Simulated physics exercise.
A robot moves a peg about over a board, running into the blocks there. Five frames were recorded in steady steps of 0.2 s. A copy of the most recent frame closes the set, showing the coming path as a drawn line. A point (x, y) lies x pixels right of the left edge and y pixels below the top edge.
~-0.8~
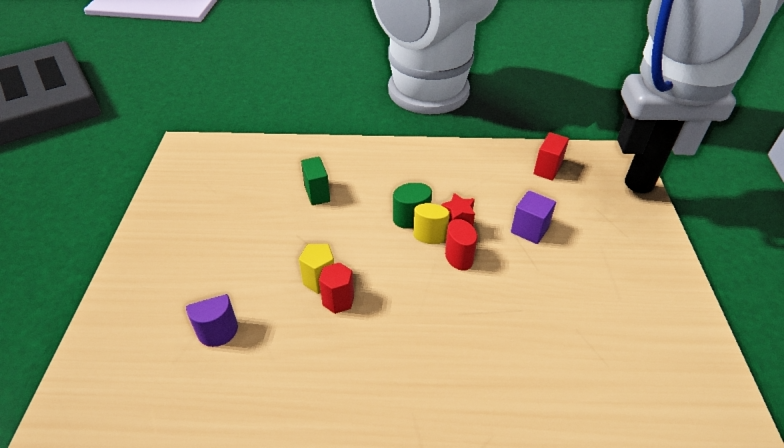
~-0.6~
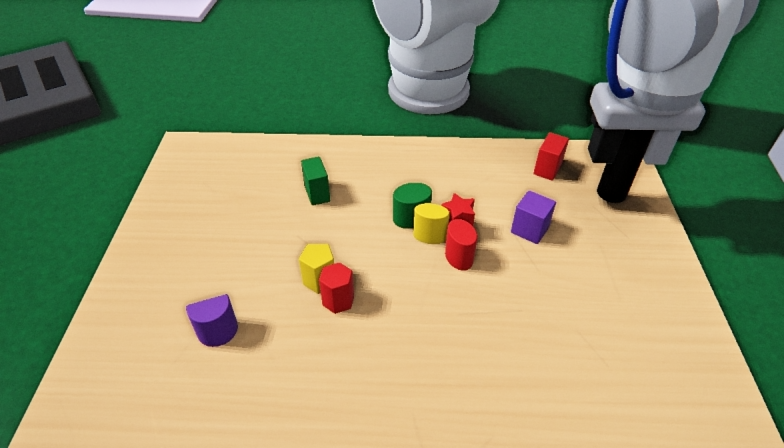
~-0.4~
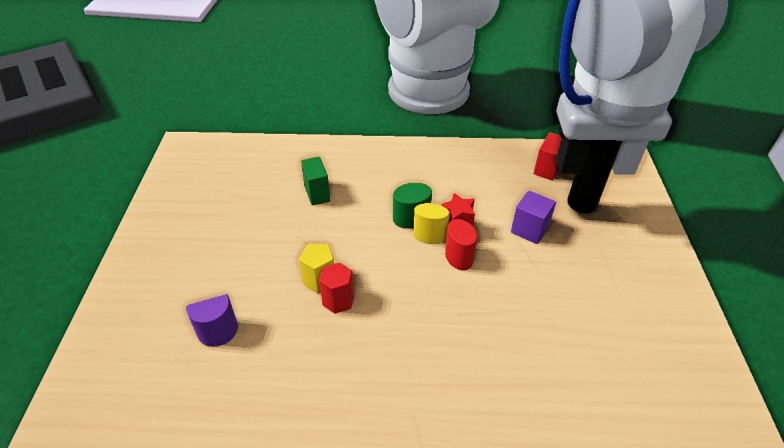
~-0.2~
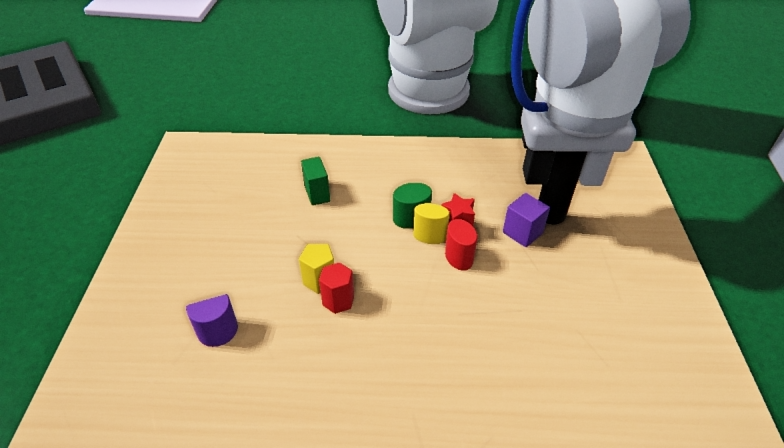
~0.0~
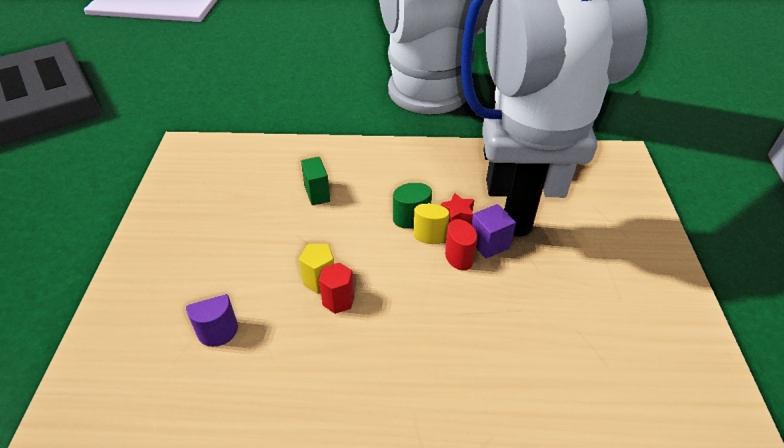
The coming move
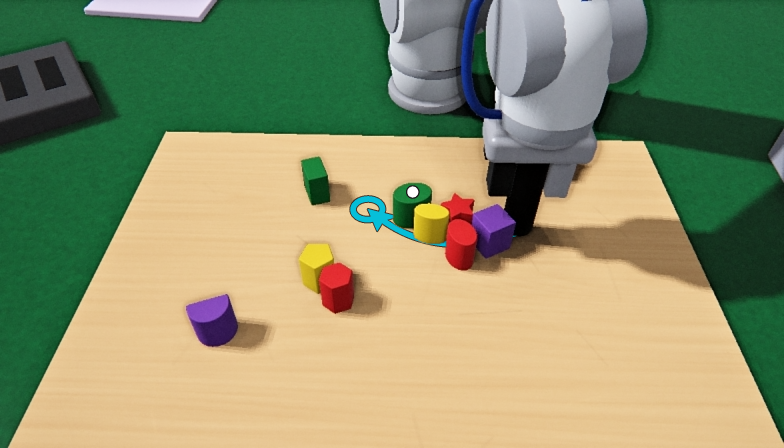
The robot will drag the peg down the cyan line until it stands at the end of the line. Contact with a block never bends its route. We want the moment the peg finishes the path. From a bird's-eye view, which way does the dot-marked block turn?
From above, it turns clockwise.
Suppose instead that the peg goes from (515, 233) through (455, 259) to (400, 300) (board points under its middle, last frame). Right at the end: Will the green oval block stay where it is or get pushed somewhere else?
Well, the green oval block holds its place.
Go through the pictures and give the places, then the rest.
The first frame shows tip of the peg (639, 184), middles of tops, green oval block (413, 192), yellow oval block (432, 210), red star-shaped block (460, 205), red oval block (463, 231), purple square piece (537, 204).
The second frame shows peg (611, 193), nothing pushed.
The third frame shows peg (582, 204), nothing pushed.
The fourth frame shows peg (551, 214), purple square piece (529, 206).
The fifth frame shows peg (517, 226), green oval block (413, 192), yellow oval block (432, 210), red star-shaped block (459, 205), red oval block (463, 231), purple square piece (494, 217).
The line goes from (515, 233) by way of (463, 244) and (409, 235) to (368, 209); the dot is on the green oval block.
On the path given first. One third of the way, peg (463, 236); green oval block (410, 190); yellow oval block (400, 211), turned 45° anticlockwise; red star-shaped block (434, 206), turned 65° clockwise; red oval block (427, 254), turned 20° anticlockwise; purple square piece (445, 236), turned 25° anticlockwise.
Two thirds of the way, peg (408, 227); green oval block (393, 173), turned 35° clockwise; yellow oval block (373, 206), turned 120° anticlockwise; red star-shaped block (393, 192); red oval block (419, 261), turned 40° anticlockwise; purple square piece (428, 239), turned 45° anticlockwise.
At the end, peg (368, 201); green oval block (380, 150), turned 65° clockwise; yellow oval block (359, 204), turned 145° anticlockwise; red star-shaped block (366, 165), turned 150° clockwise; red oval block (419, 261), turned 40° anticlockwise; purple square piece (428, 239), turned 45° anticlockwise.
